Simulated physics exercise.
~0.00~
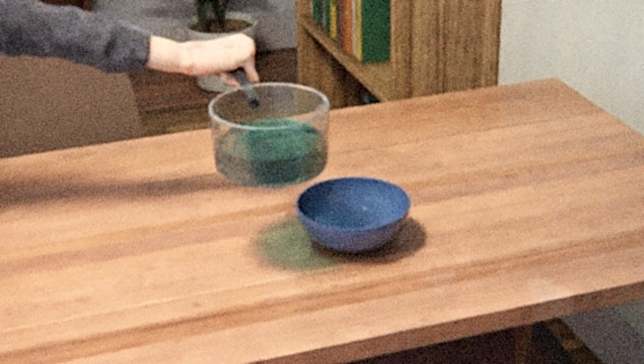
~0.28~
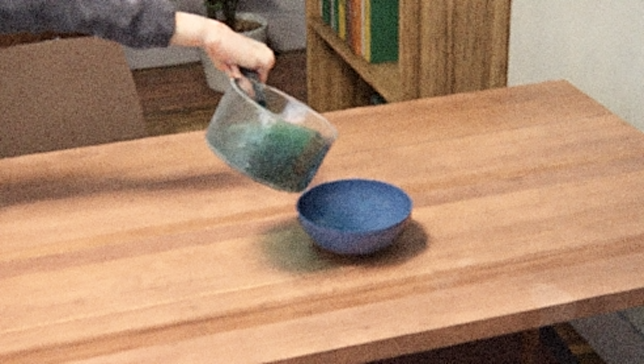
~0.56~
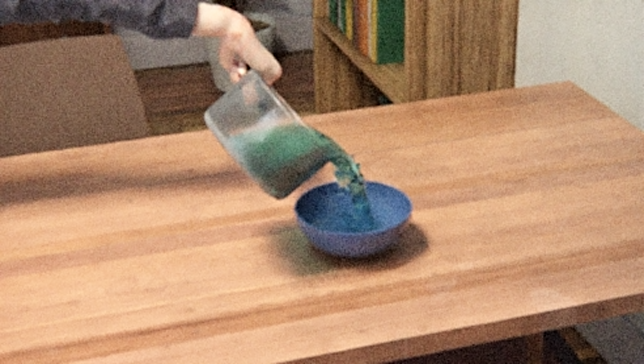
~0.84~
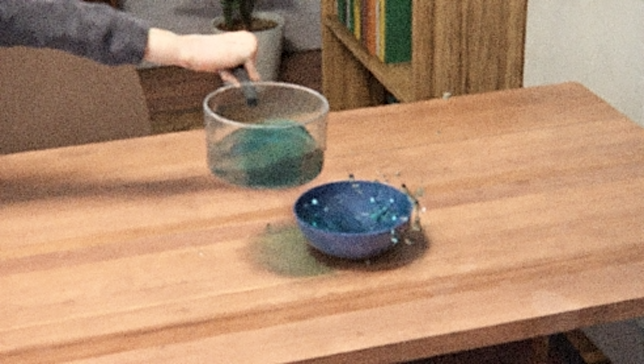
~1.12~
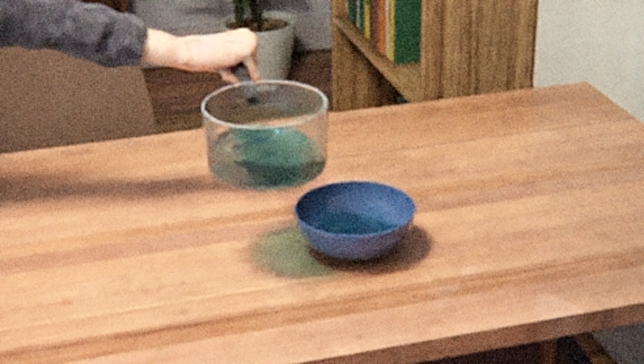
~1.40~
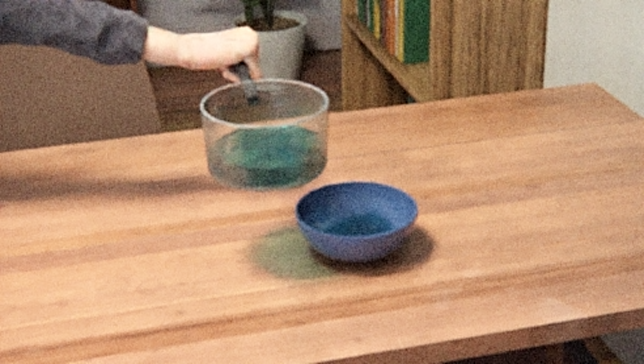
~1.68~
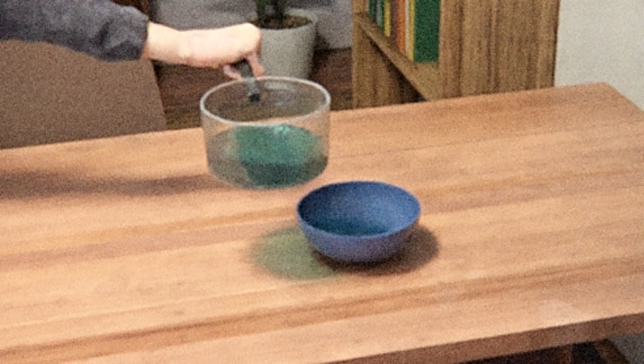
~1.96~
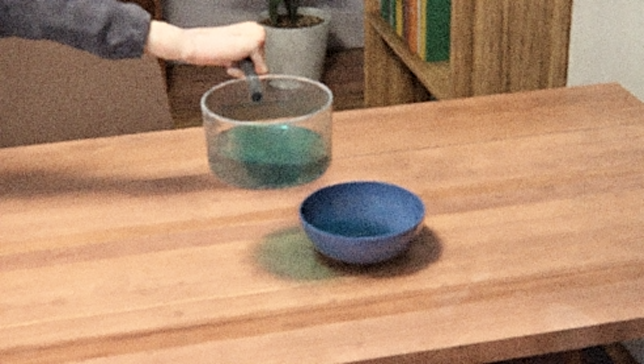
A hand tipped a clear saucepan of blue-green water over a blue bowl on a wooden table, pouring some in with a small splash, then brought it back level, leaving water in both the bowl and the pan.
